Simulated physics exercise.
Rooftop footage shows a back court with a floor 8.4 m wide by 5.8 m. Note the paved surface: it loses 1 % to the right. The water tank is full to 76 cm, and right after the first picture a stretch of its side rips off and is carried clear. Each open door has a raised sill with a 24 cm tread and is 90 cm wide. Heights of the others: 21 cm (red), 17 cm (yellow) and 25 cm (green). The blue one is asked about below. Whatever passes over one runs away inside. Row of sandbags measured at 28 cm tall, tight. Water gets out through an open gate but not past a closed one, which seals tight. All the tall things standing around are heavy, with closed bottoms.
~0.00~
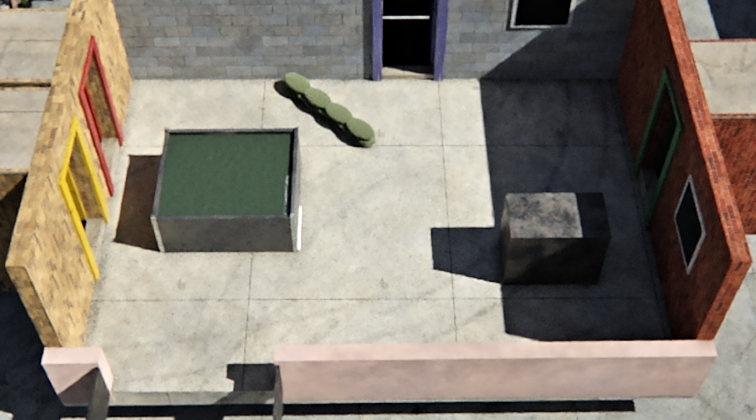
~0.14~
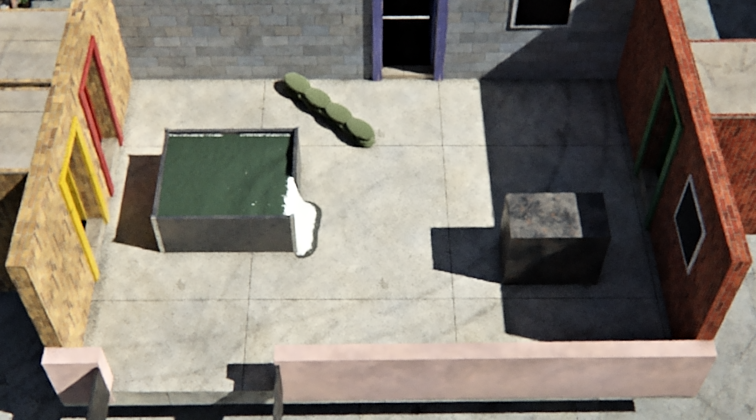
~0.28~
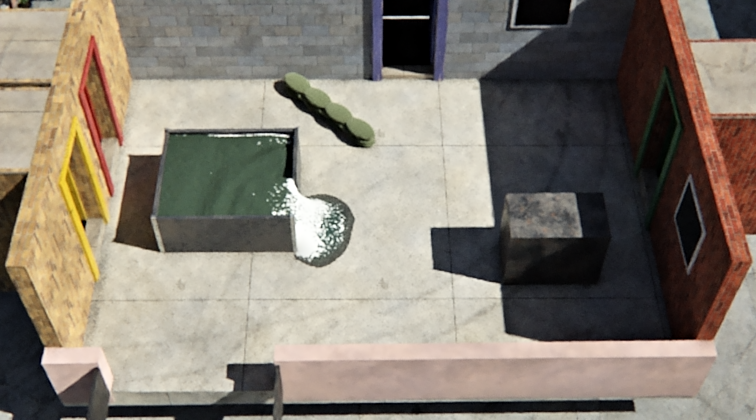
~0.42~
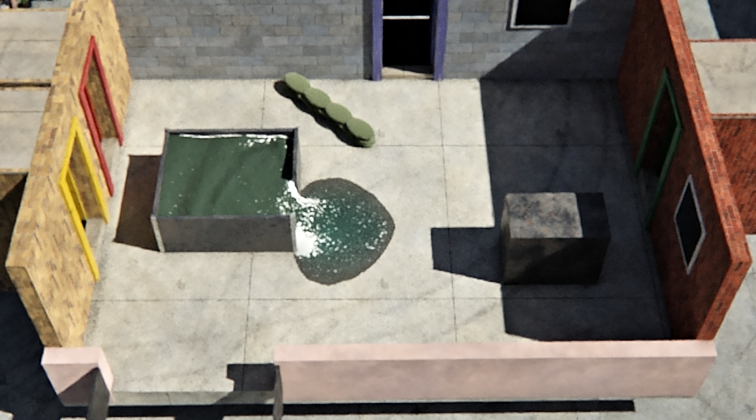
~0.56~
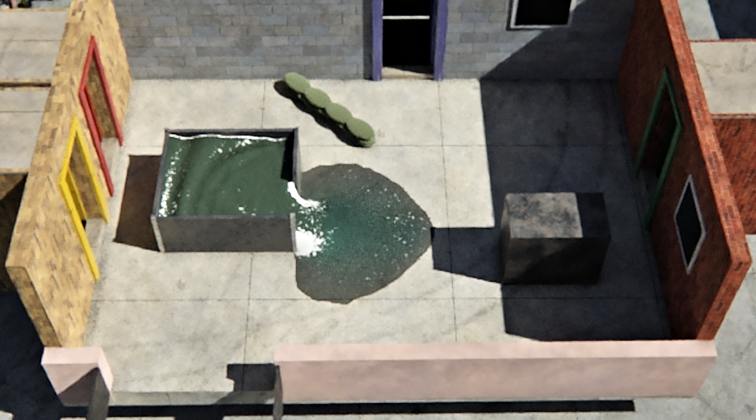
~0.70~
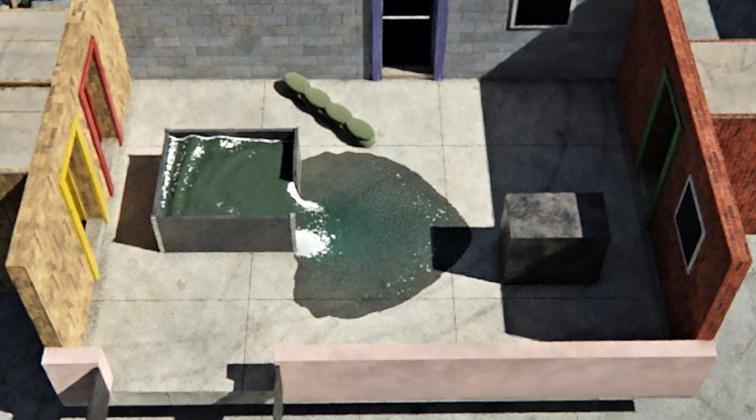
Green water sits still in a square tank in a walled court until the lower part of its right side opens and white, foaming water bursts out. It spreads rightward across the pale paving in a widening dark fan, reaching the shadow beside the dark block, while the water inside ripples and sinks slightly.
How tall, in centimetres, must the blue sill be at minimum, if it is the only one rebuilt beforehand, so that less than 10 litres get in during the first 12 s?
It needs to be at least 11.5 cm tall.
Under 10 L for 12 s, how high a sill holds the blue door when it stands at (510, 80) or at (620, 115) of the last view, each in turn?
Roughly 10.5 cm, then roughly 16 cm.
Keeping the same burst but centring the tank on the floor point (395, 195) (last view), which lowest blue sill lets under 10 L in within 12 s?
In that case about 11.0 cm.
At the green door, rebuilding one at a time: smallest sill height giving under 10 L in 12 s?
For green: Close to 18 cm.
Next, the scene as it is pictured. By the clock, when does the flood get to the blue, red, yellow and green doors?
Blue 4.0 s, red not in the 12 s, yellow not within the 12 s, green 1.8 s.
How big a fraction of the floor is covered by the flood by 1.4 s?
Roughly 30 percent.
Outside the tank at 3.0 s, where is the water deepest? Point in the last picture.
Near pixel (670, 361).
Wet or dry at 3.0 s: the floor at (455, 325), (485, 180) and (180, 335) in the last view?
So the three spots come out swamped, swamped, spared, in that order.
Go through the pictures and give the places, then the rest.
The water tank at (228, 175) is whole and still, 76 cm deep; the blue door at (409, 36) is dry, in the first frame.
The front is at (317, 218), 0.3 m from the gap at (294, 214); 0.2 m2 of floor is wet, 76 cm left at the back, in the second frame.
The front is at (348, 227), 0.8 m from the gap at (294, 217); 0.8 m2 of floor is wet, 76 cm left at the back, in the third frame.
The gap is at (294, 218), the front 1.4 m out at (387, 236); the back of the water tank holds 75 cm, in the fourth frame.
The gap is at (294, 217), the front 2.0 m out at (426, 239); the back of the water tank holds 69 cm, in the fifth frame.
The front is at (465, 239), 2.6 m from the gap at (294, 217); 5.3 m2 of floor is wet, 64 cm left at the back; the blue door at (409, 36), 3.7 m from the gap, is still 1.9 m from the nearest water, in the sixth frame.
After 1.4 s water covers 30 % of the floor, deepest (39 cm) near (305, 230); it has not reached the blue door.
After 3.0 s water covers 50 % of the floor, deepest (32 cm) near (670, 361); it has not reached the blue door.
After 12.0 s water covers 70 % of the floor, deepest (12 cm) near (494, 258); 11 cm at the blue door, 12 litres in over its 11 cm sill.
At the blue door as built, the water arrived by 4.2 s and peaked near 16 cm at 10.6 s.
With a sill of 10 cm, 17 litres would have come in within the 12 s; with 14 cm, 4 litres. So under 10 litres takes about 11.5 cm.
